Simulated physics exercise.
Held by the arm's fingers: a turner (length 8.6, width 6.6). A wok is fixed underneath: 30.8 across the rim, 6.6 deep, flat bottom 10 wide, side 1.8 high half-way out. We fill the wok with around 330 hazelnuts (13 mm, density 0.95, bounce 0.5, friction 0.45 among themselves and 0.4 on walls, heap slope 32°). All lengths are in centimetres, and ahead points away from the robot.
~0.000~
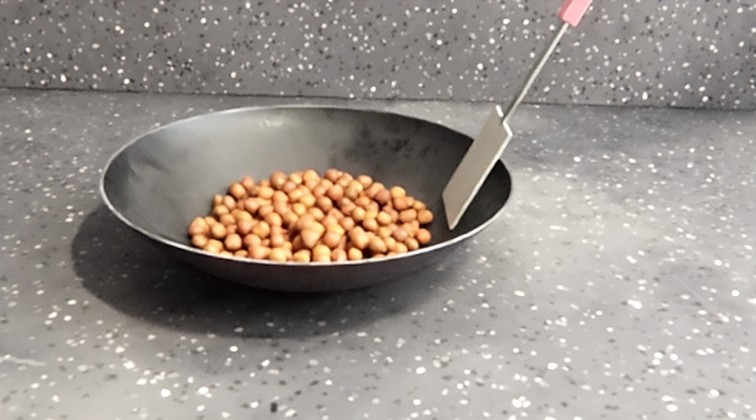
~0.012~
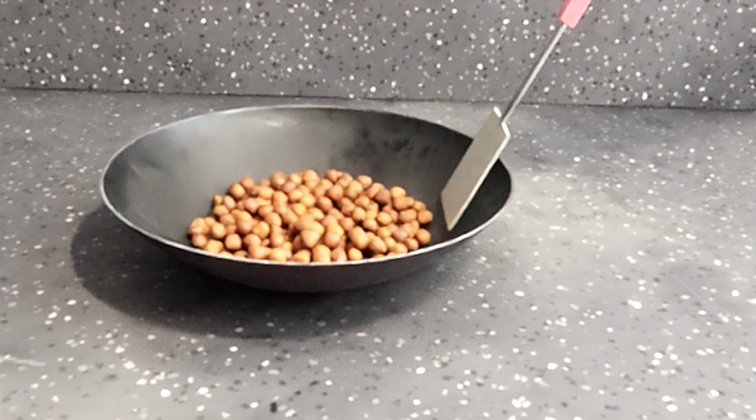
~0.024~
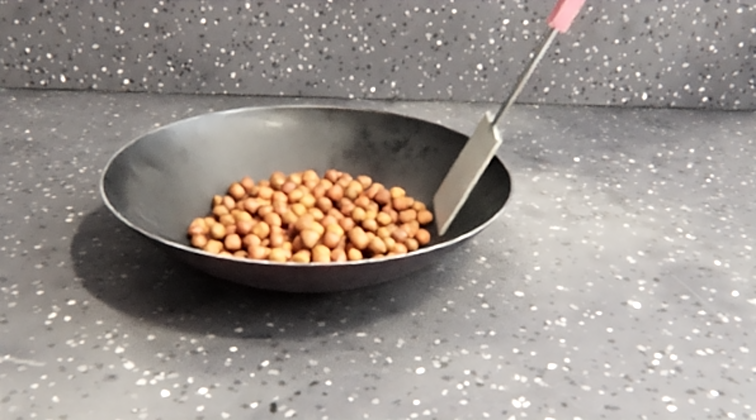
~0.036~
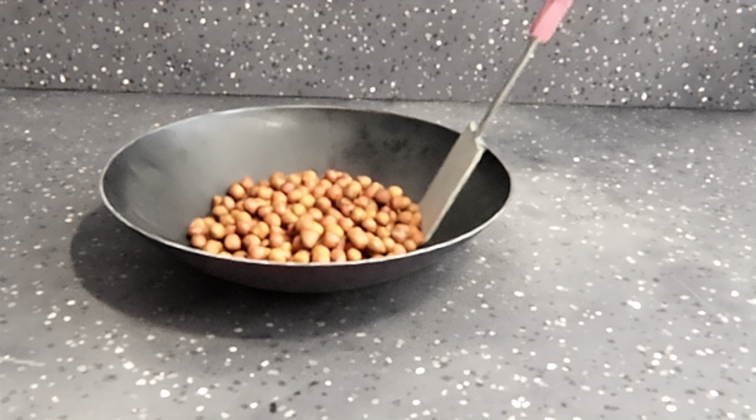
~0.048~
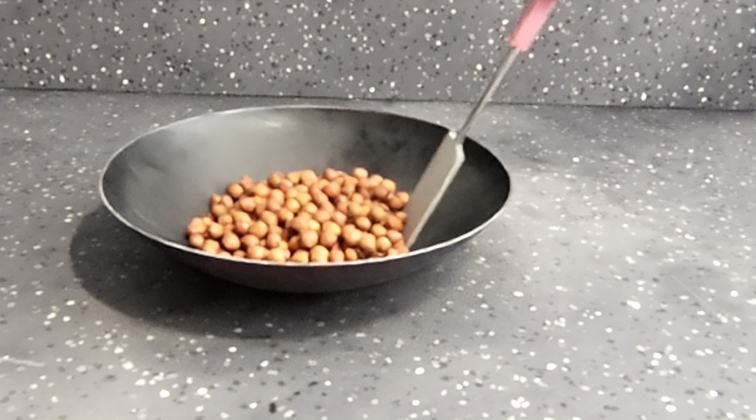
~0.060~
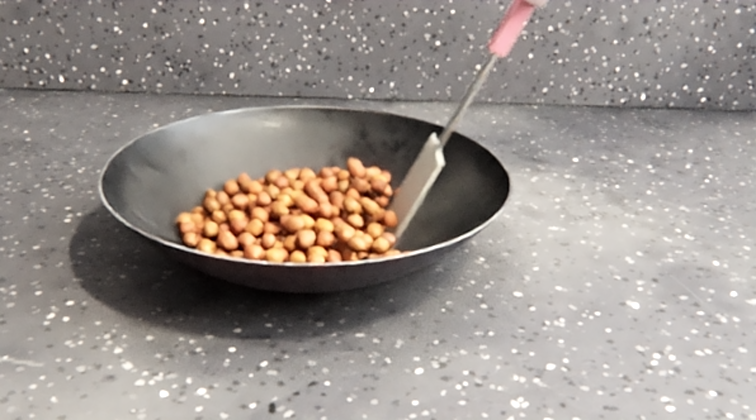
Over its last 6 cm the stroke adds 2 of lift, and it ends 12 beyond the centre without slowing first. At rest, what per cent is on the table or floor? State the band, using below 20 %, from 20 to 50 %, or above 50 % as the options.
It falls from 20 to 50 %.
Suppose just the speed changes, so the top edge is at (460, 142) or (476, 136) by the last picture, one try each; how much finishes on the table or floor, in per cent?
That comes to some 25 and some 20 percent, in that order.
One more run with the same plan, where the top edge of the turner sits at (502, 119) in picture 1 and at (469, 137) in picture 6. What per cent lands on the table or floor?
My guess would be close to 20 per cent.
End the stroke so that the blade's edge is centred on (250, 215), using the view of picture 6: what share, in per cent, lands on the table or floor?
Roughly 0 per cent, I'd say.
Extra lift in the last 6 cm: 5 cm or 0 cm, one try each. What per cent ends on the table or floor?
It works out to some 30 per cent for the first setting and some 35 per cent for the second.
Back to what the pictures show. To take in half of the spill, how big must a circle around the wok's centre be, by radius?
It works out to near 52 cm.
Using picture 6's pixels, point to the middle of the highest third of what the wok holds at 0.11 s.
(270, 199).
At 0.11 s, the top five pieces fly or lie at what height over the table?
Height: Approx. 7 cm.
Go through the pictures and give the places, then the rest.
The turner top edge at (504, 120), sloping 64°; upper third of the load around (315, 212), from x 195 to 425, top at y 175; 331 in the wok, in the first picture.
The turner top edge at (502, 121), sloping 64°; upper third of the load around (315, 212), from x 195 to 425, top at y 175, in the second picture.
The turner top edge at (494, 126), sloping 64°; upper third of the load around (315, 212), from x 195 to 425, top at y 175, in the third picture.
The turner top edge at (477, 135), sloping 64°; upper third of the load around (313, 211), from x 195 to 415, top at y 175, in the fourth picture.
The turner top edge at (457, 143), sloping 64°; upper third of the load around (318, 209), from x 195 to 405, top at y 175, in the fifth picture.
The turner top edge at (438, 148), sloping 64°; upper third of the load around (314, 204), from x 185 to 410, top at y 165; 331 in the wok, in the sixth picture.
After 0.11 s, sloping 64°, highest piece 7 above the table; 331 in the wok.
After 0.17 s, sloping 64°, highest piece 8 above the table; 331 in the wok.
After 0.39 s, sloping 64°, highest piece 17 above the table; 224 in the wok, 23 on the table or floor, 84 on the blade or in flight.
After 1.44 s, sloping 64°, highest piece 4 above the table; 224 in the wok, 107 on the table or floor.
In the end, 224 in the wok, 107 on the table or floor. That is 32 % on the table or floor.
